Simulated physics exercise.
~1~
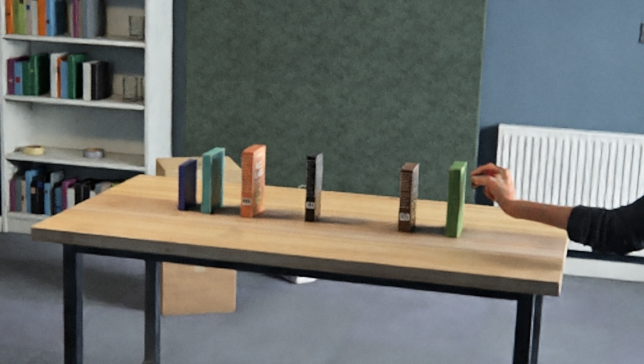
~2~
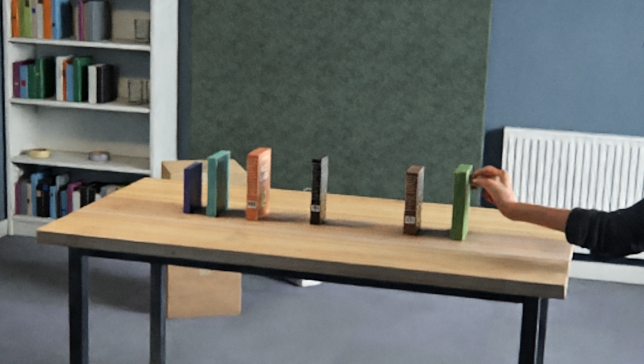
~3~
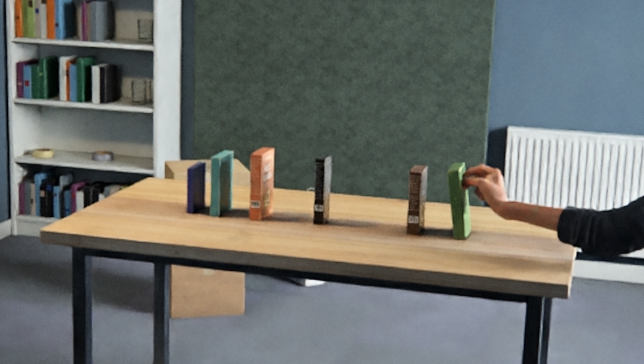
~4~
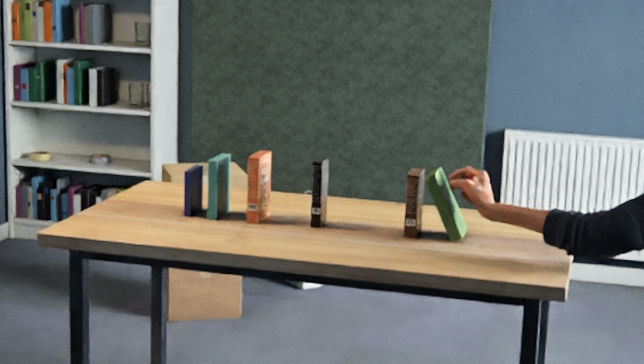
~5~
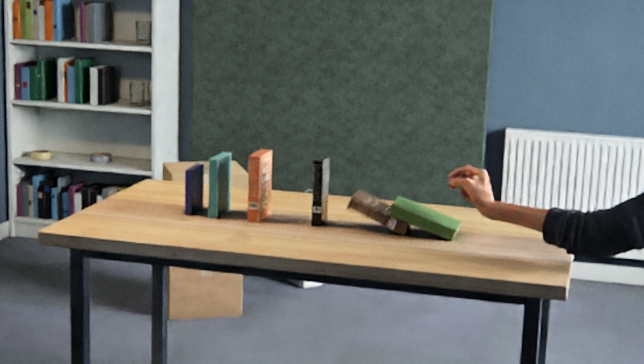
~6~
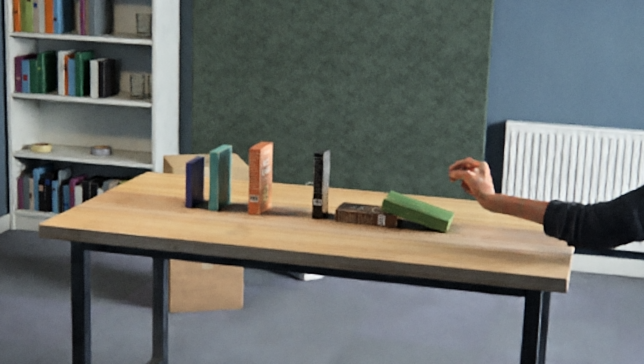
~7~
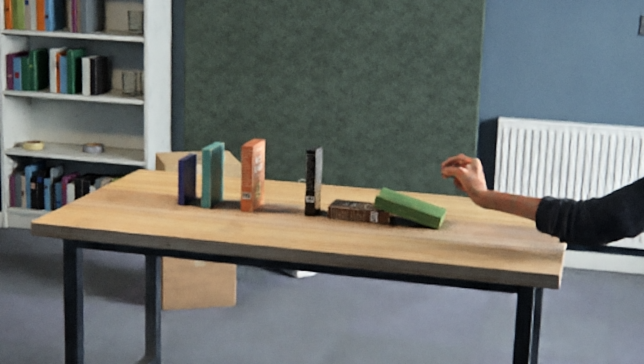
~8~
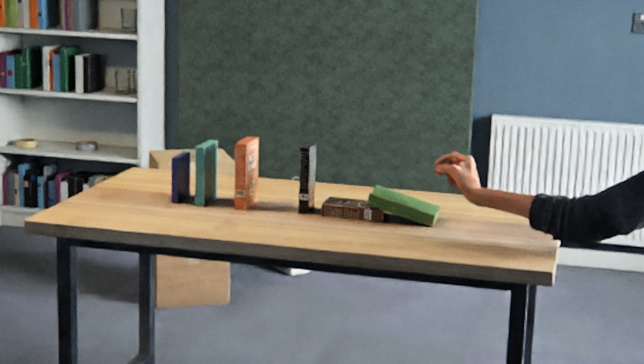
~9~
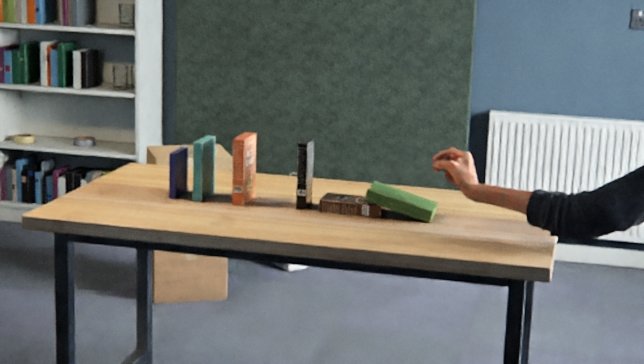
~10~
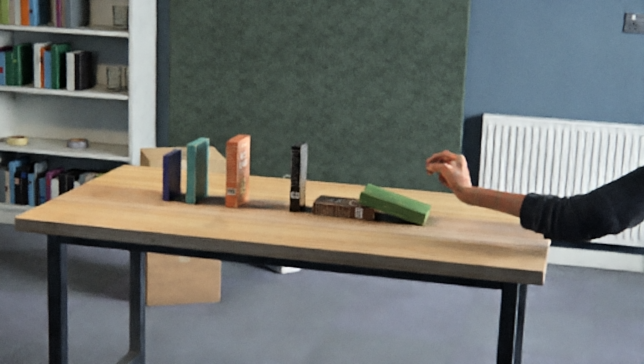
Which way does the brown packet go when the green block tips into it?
The brown packet goes to the left, falling over onto the table towards the black packet.
